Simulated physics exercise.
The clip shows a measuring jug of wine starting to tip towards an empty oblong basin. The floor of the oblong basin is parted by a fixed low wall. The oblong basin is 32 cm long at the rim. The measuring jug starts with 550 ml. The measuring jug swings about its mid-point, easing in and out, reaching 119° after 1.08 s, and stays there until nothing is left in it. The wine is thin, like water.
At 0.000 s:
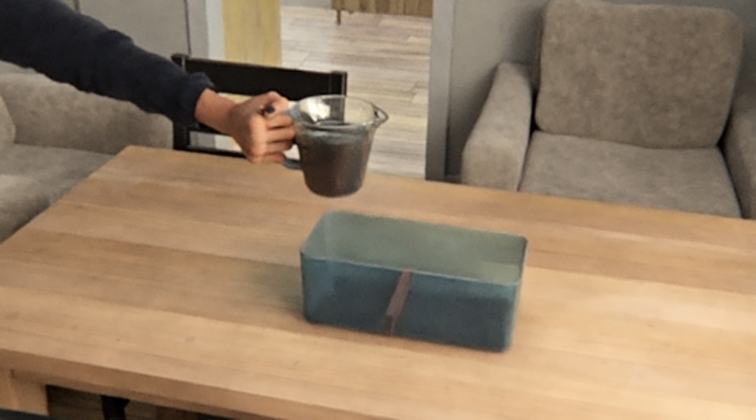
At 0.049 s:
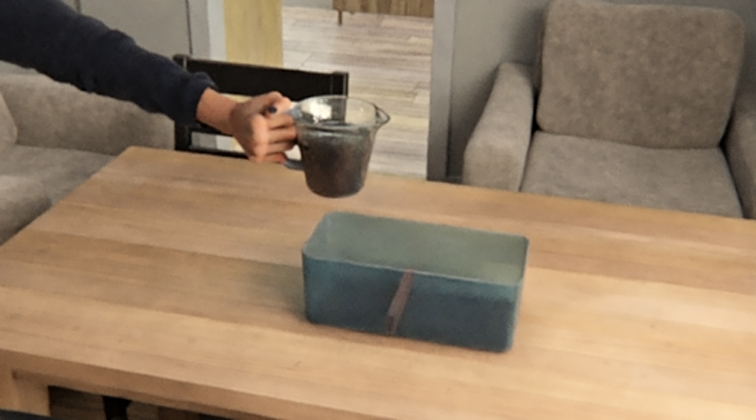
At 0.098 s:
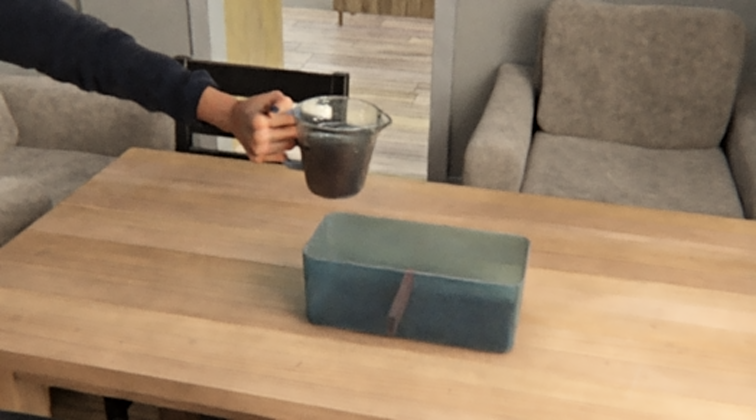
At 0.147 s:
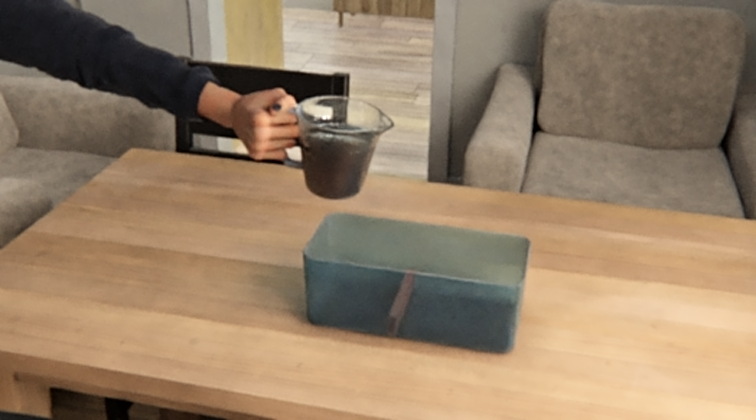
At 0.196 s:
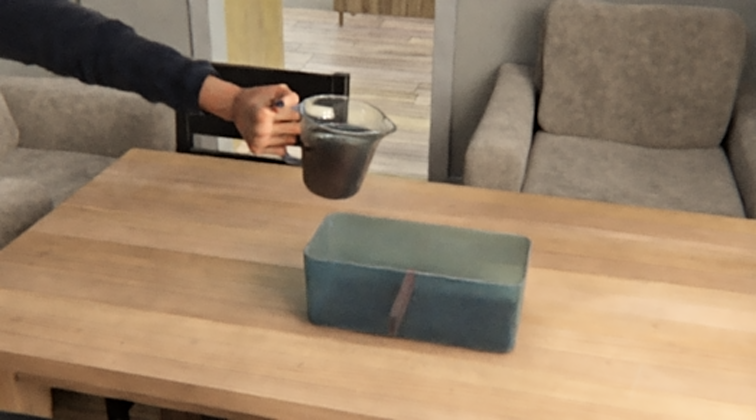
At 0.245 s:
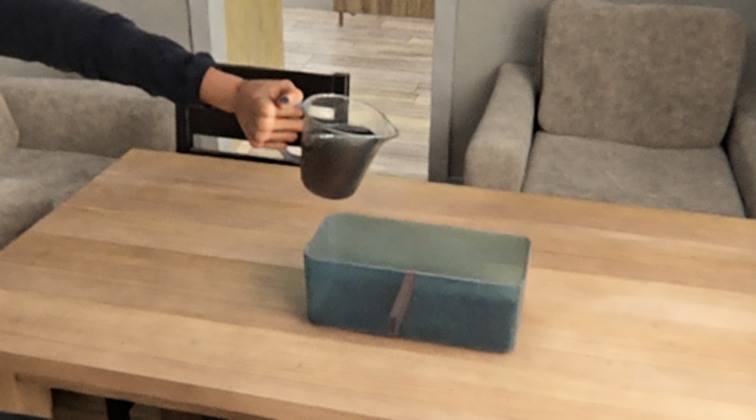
A living room with two grey armchairs and a pale wooden table is seen from slightly above, with the camera still. A hand in a dark sleeve reaches from the left, holding a clear glass jug of dark liquid above an empty, see-through blue-green oblong basin with a brownish strip on its front. The hand slowly tilts the jug slightly to the right, its liquid staying inside.
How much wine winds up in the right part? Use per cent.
The far part has some 77 per cent.
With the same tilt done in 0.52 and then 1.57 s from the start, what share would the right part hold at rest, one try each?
First 50, then 80 per cent.
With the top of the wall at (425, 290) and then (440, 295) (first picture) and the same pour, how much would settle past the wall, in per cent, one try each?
In turn about 30 and 10 per cent.
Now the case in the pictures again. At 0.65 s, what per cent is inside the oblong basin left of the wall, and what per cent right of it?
Near 0 on the left, 7 on the right.
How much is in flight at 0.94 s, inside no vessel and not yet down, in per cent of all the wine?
About 9 per cent.
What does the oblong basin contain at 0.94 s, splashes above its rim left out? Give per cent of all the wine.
Near 86 in a hundred.
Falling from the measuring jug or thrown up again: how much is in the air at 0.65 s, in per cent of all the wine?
About 22 per cent.
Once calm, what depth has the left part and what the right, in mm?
Some 8 mm on the left and 18 mm on the right.
Then, 0.65 s in, the tilt is 78° and 71 per cent is still to pour, 0 is left of the wall and 7 right of it.
Then, 0.94 s in, the tilt is 114° and 6 per cent is still to pour, 12 is left of the wall and 73 right of it.
Then, 1.25 s in, the tilt is 119° and 0 per cent is still to pour, 22 is left of the wall and 77 right of it.
Then, 1.58 s in, the tilt is 119° and 0 per cent is still to pour, 22 is left of the wall and 77 right of it.
Finally, 22 per cent lies left of the wall, 77 right of it and 1 outside.
